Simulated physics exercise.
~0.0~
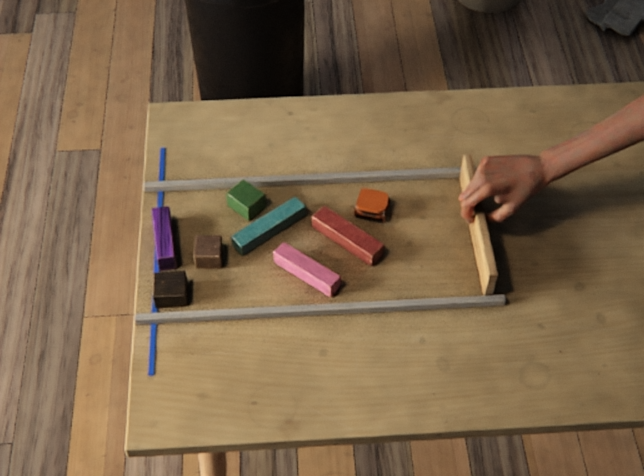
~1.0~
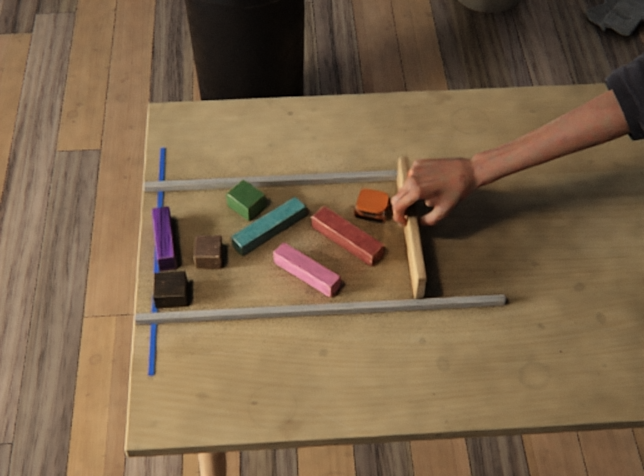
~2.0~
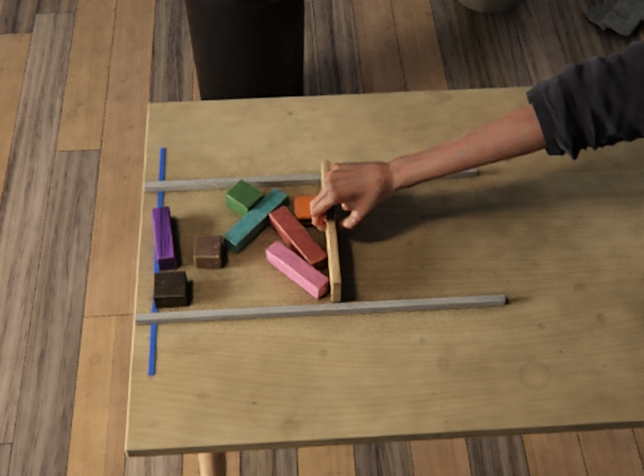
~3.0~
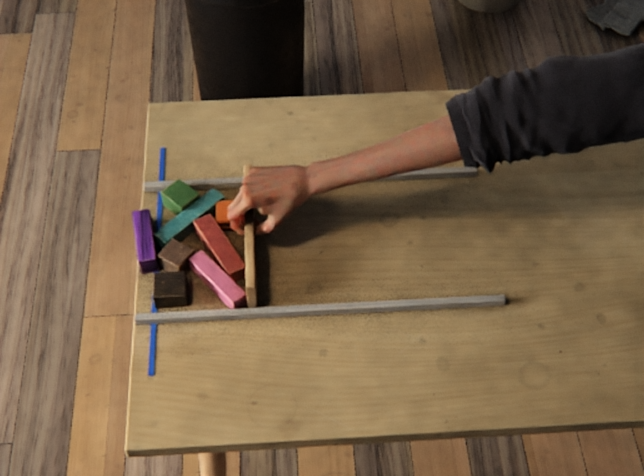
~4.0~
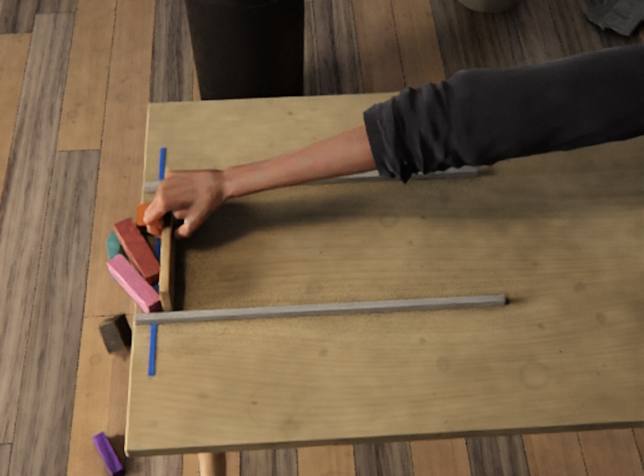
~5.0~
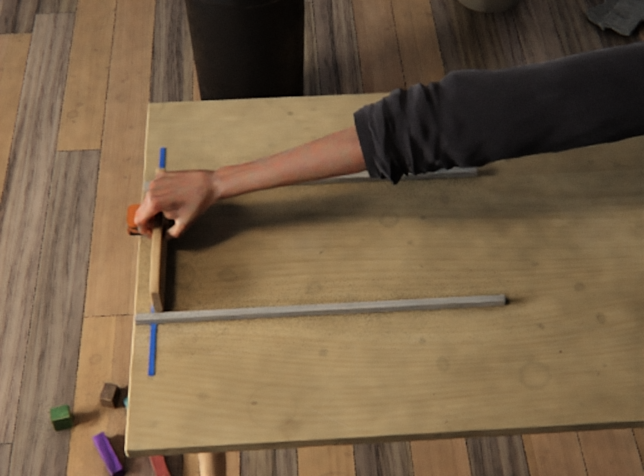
On a wooden table, a hand slid an upright board left between two rails, bunching colorful blocks and bars together and pushing them past the blue tape until most tumbled off the edge, leaving the orange piece by the hand at the table's edge.
